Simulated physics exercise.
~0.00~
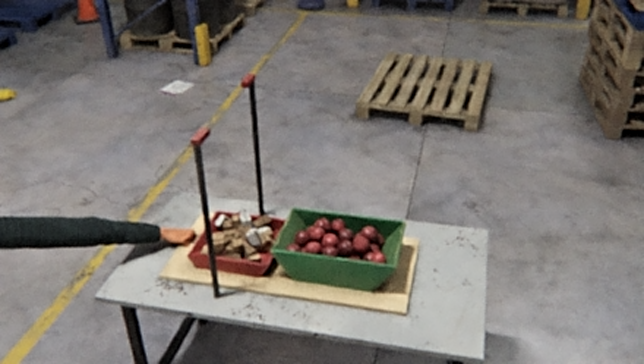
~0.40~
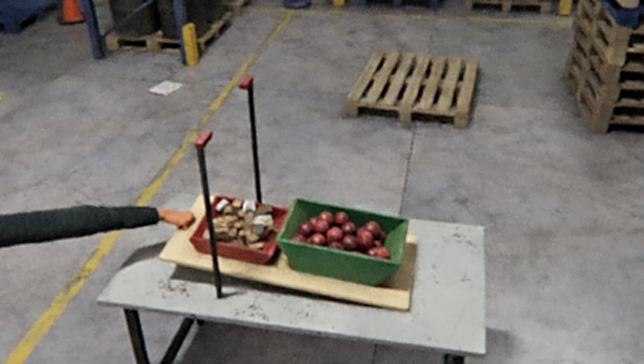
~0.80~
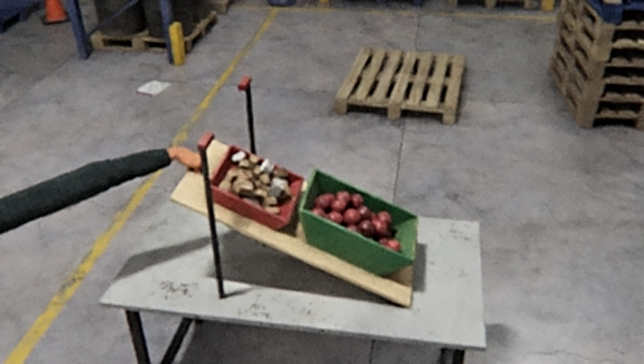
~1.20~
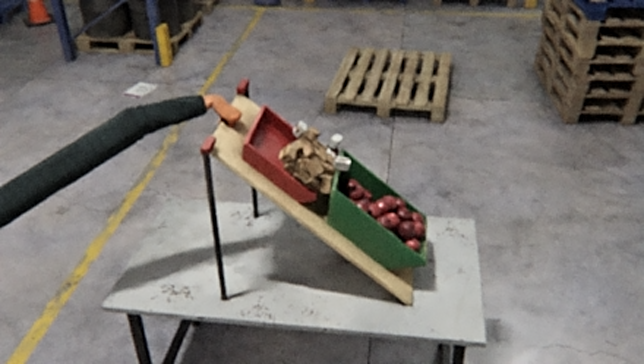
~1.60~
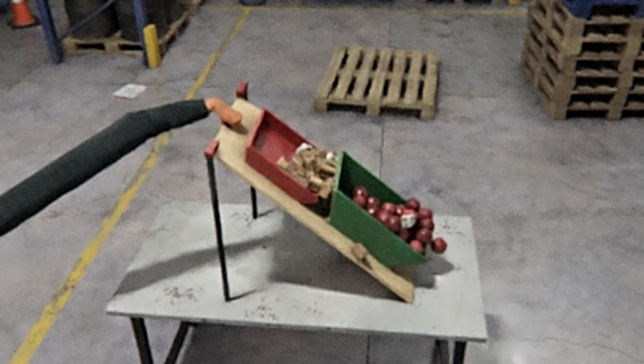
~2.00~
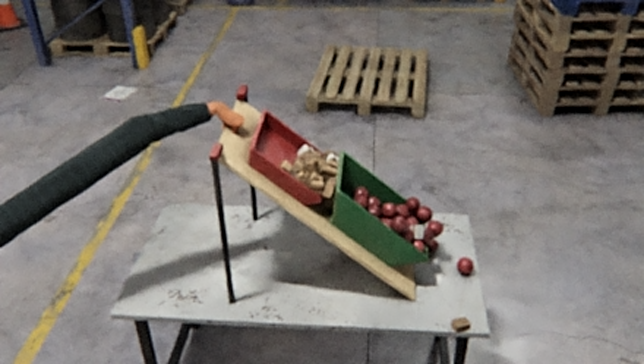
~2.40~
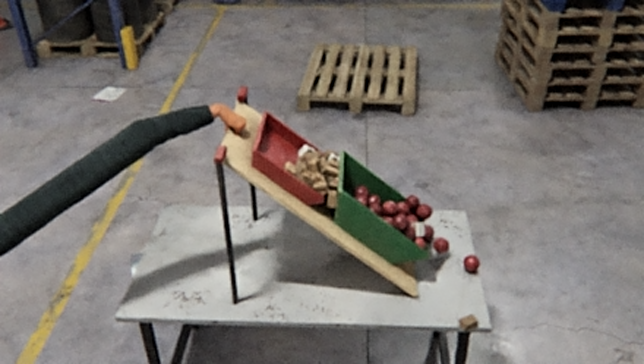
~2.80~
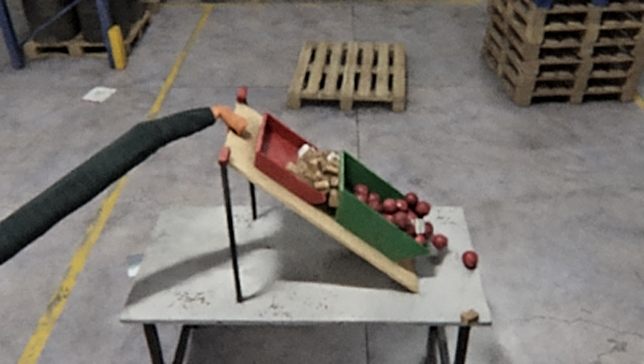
An arm in a dark green sleeve, with an orange hand, reaches in from the left toward a wooden board on a pale grey table, seen from slightly above in a warehouse with stacked pallets behind. On the board sit a red tote of small brown and white parcels and, to its right, a green tote of red apples. The hand lifts the board's left end until it slopes steeply down to the right, by two dark posts with red tops. Parcels tumble toward the green tote, and some spill over among the apples. A few apples slide out at the lower end, and one apple and a parcel come to rest near the table's right edge while the board stays raised.
